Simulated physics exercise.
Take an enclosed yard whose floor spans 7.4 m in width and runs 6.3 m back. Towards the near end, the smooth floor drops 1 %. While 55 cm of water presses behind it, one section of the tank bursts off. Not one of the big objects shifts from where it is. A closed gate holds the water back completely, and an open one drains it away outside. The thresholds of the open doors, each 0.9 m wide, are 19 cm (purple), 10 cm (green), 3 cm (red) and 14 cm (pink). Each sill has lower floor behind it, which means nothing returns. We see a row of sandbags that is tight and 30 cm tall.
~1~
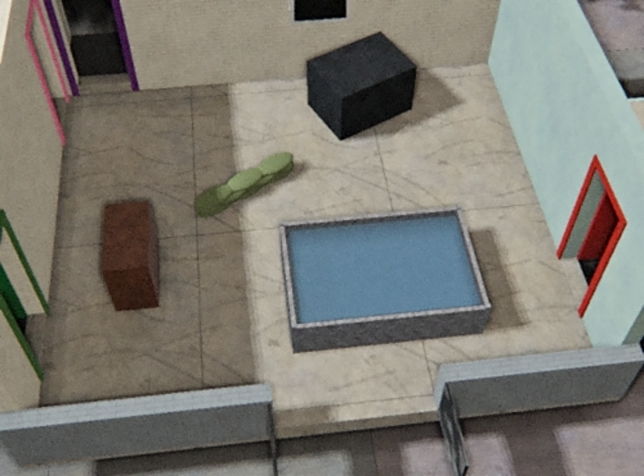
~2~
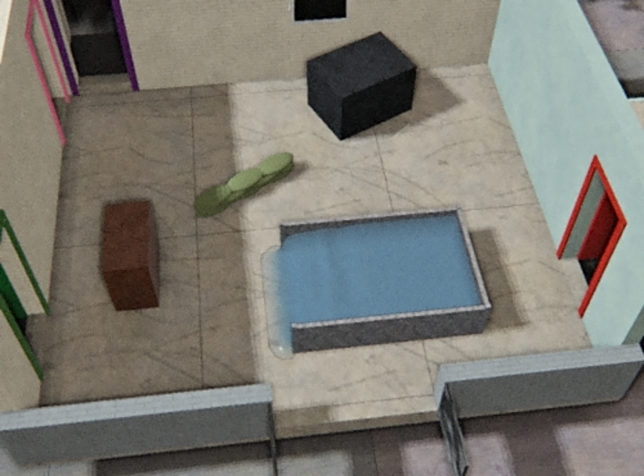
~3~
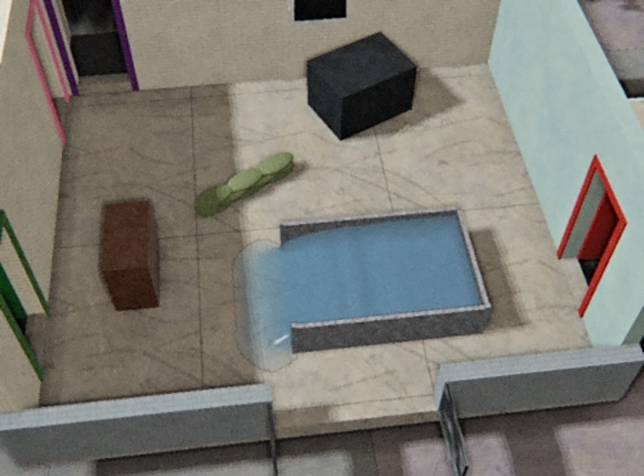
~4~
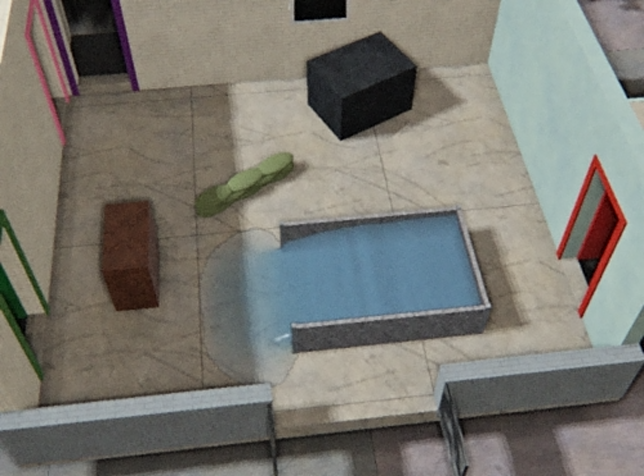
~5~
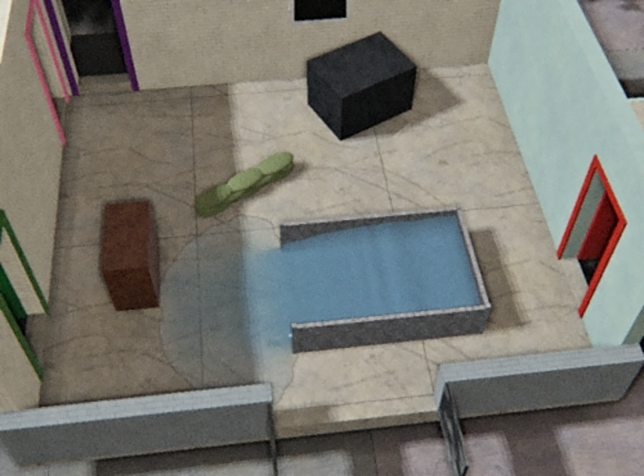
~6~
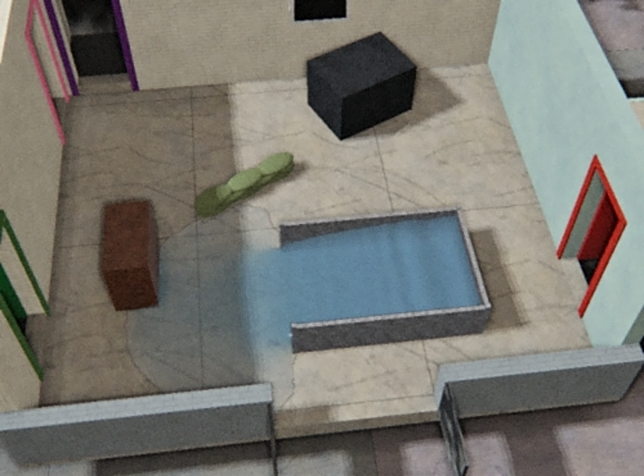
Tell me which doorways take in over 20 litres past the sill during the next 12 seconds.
At the purple door the amount will stay short of the limit; at the green door the amount will climb above the limit; at the red door the amount will stay short of the limit; at the pink door the amount will stay short of the limit.
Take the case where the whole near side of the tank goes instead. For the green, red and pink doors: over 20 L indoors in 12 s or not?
At green the amount is beneath the mark, at red it is higher than the mark, and at pink it is beneath the mark.
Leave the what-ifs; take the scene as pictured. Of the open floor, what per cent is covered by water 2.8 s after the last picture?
45 %.
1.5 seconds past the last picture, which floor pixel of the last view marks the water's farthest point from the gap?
Point: Roughly (61, 172) in the last view.
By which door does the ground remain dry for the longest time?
It would be the red one.
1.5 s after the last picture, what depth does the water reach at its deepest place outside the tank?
I'd put it at close to 40 cm.
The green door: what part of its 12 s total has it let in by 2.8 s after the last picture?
By then it's near 65% of the total.
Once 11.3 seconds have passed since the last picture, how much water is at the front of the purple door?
The depth there is near 3.0 cm.
Then, 0.7 s after the last picture water covers 20 % of the floor and is deepest (32 cm) near (165, 294); purple door not reached, green door 15 cm at the sill, 6 L in, red door not reached, pink door not reached.
Then, 1.5 s after the last picture water covers 30 % of the floor and is deepest (40 cm) near (66, 434); purple door not reached, green door 20 cm at the sill, 51 L in, red door not reached, pink door not reached.
Then, 2.8 s after the last picture water covers 45 % of the floor and is deepest (29 cm) near (37, 437); purple door 11 cm at the sill, 0 L in, green door 22 cm at the sill, 125 L in, red door not reached, pink door 7 cm at the sill, 0 L in.
Then, 6.3 s after the last picture water covers 65 % of the floor and is deepest (14 cm) near (64, 140); purple door 12 cm at the sill, 0 L in, green door 10 cm at the sill, 188 L in, red door not reached, pink door 13 cm at the sill, 2 L in.
Then, 11.3 s after the last picture water covers 85 % of the floor and is deepest (8 cm) near (394, 232); purple door 3 cm at the sill, 0 L in, green door 5 cm at the sill, 189 L in, red door 5 cm at the sill, 3 L in, pink door 4 cm at the sill, 2 L in.
